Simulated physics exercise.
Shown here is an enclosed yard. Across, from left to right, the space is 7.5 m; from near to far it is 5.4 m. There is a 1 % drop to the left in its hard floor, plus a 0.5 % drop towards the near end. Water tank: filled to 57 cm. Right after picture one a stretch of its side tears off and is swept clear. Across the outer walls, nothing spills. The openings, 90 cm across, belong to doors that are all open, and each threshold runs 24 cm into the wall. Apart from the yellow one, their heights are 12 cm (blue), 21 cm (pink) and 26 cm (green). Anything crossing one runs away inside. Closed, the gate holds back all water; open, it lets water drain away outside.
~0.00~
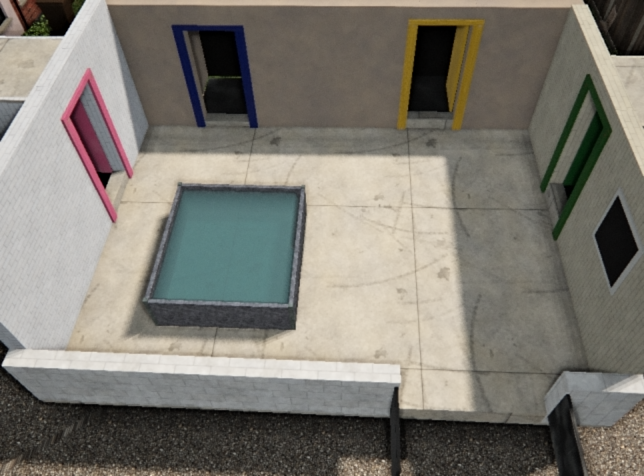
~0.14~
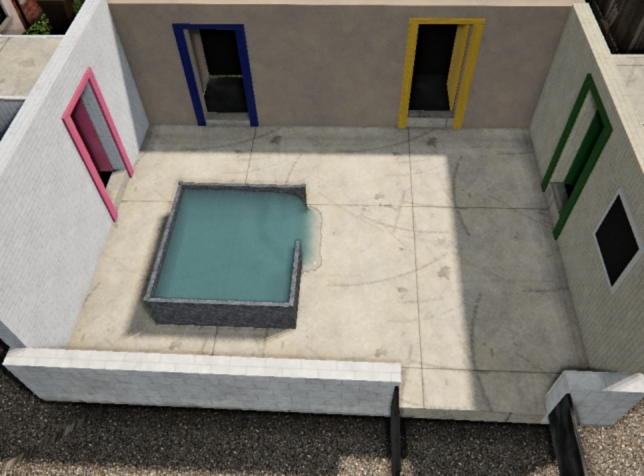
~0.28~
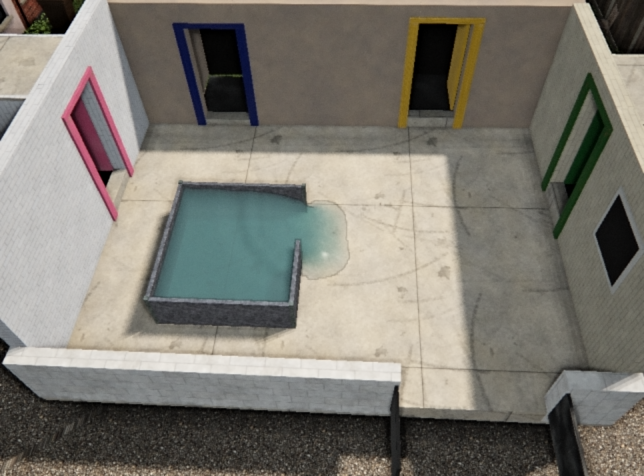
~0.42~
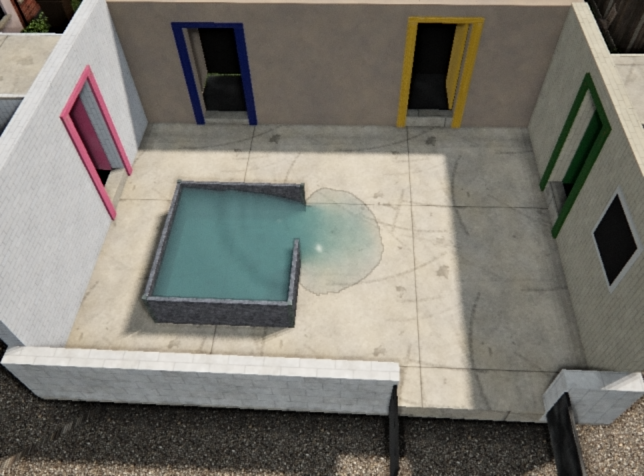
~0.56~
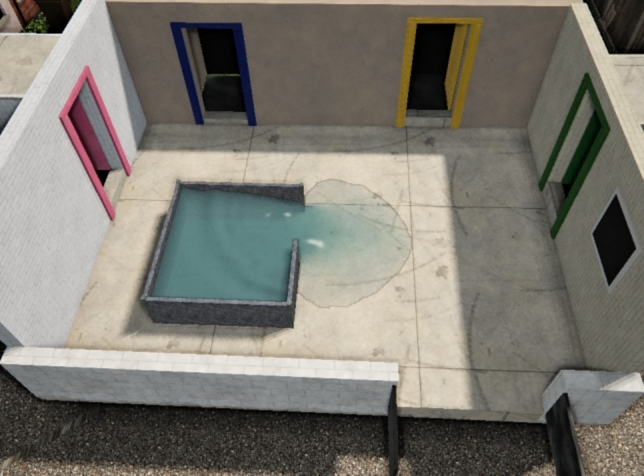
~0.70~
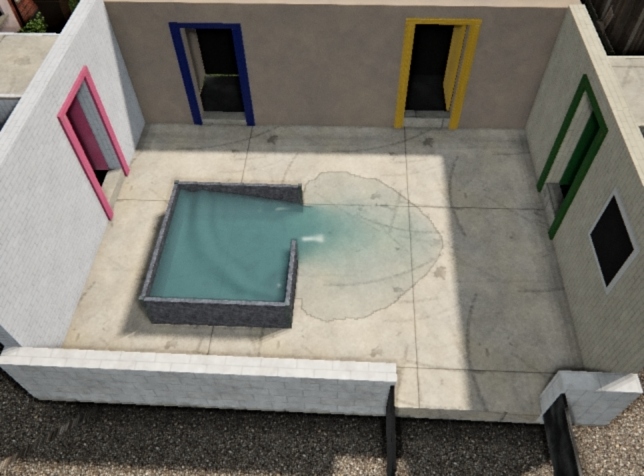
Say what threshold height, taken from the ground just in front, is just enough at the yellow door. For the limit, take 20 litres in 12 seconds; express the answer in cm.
I would put it at 8.5 cm.
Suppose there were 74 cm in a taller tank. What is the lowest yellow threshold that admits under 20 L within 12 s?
Some 12.5 cm.
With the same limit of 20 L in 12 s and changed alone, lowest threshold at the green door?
Green - roughly 14.0 cm.
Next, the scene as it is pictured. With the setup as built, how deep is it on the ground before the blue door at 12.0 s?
It stands about 3.0 centimetres deep.
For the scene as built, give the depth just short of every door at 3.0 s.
Centimetres: Yellow = 11, blue = 0, pink = 0, green = 18.
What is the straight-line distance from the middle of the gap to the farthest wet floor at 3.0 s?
Distance from gap: Approx. 4.8 m.
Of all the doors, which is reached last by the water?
Pink, last of all.
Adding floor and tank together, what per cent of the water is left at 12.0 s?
Roughly 74 %.
After 1.4 s water covers 30 % of the floor, deepest (32 cm) near (306, 232); it has not reached the yellow door.
After 3.0 s water covers 50 % of the floor, deepest (30 cm) near (524, 147); 11 cm at the yellow door, 0 litres in over its 22 cm threshold.
After 12.0 s water covers 95 % of the floor, deepest (9 cm) near (65, 376); 4 cm at the yellow door, 0 litres in over its 22 cm threshold.
At the yellow door as built, the water arrived by 2.0 s and peaked near 14 cm at 2.2 s.
With a threshold of 7.5 cm, 31 litres would have come in within the 12 s; with 10 cm, 10 litres. So under 20 litres takes about 8.5 cm.
